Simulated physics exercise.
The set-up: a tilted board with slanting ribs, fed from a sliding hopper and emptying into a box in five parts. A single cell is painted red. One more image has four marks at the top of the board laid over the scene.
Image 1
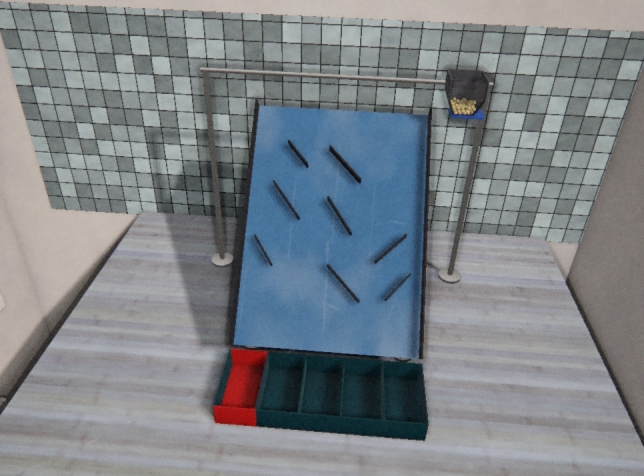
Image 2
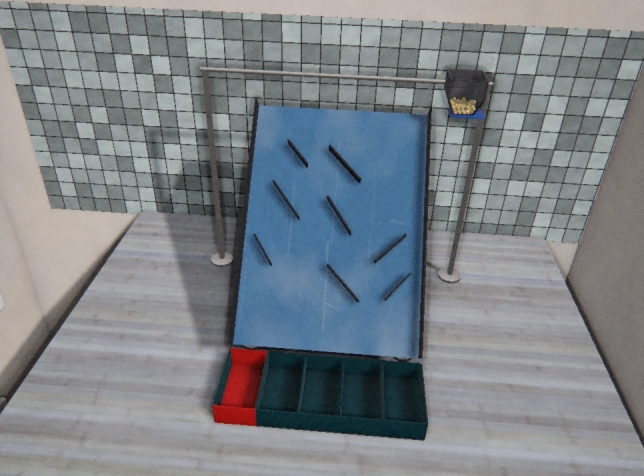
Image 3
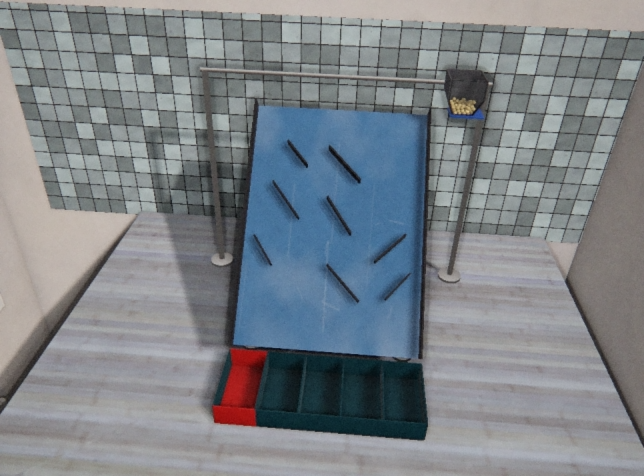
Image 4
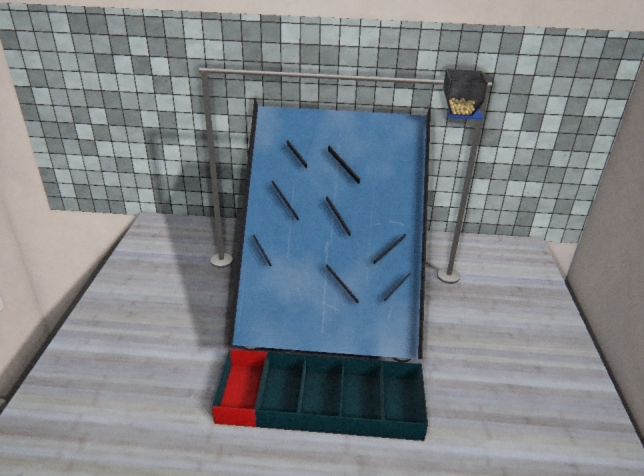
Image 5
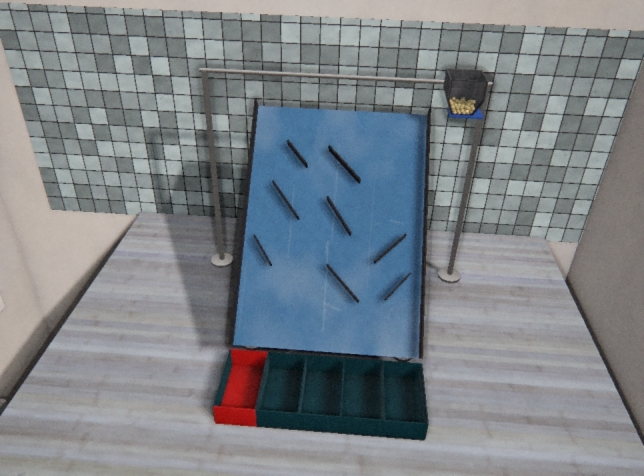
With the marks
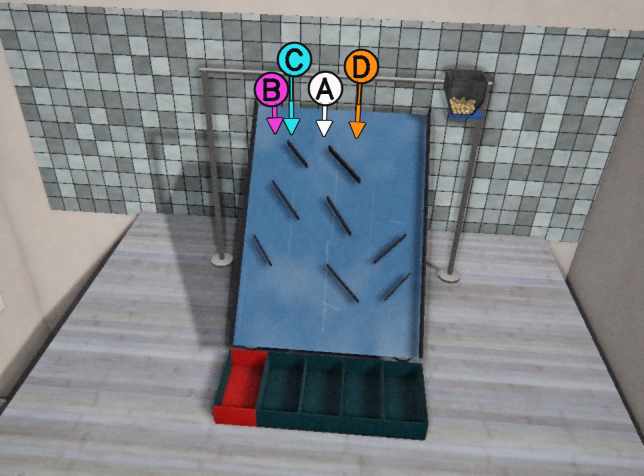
Tilted blue board with slanting dark ribs standing above a five-part box with one red cell, the small hopper staying at upper right.
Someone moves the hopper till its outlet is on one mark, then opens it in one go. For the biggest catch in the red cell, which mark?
Best: B.
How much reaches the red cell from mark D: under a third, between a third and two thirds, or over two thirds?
It is under a third.
On the marked copy, mark A meets the board at (324, 130); mark B meets the board at (275, 127); mark C meets the board at (291, 128); mark D meets the board at (356, 132).
If A is chosen, just a few in the red cell, almost all in other cells, about a tenth outside the box.
If B is chosen, roughly half in the red cell, roughly half in other cells, just a few outside the box.
If C is chosen, roughly a quarter in the red cell, roughly two thirds in other cells, about a tenth outside the box.
If D is chosen, not one piece in the red cell, almost all in other cells.
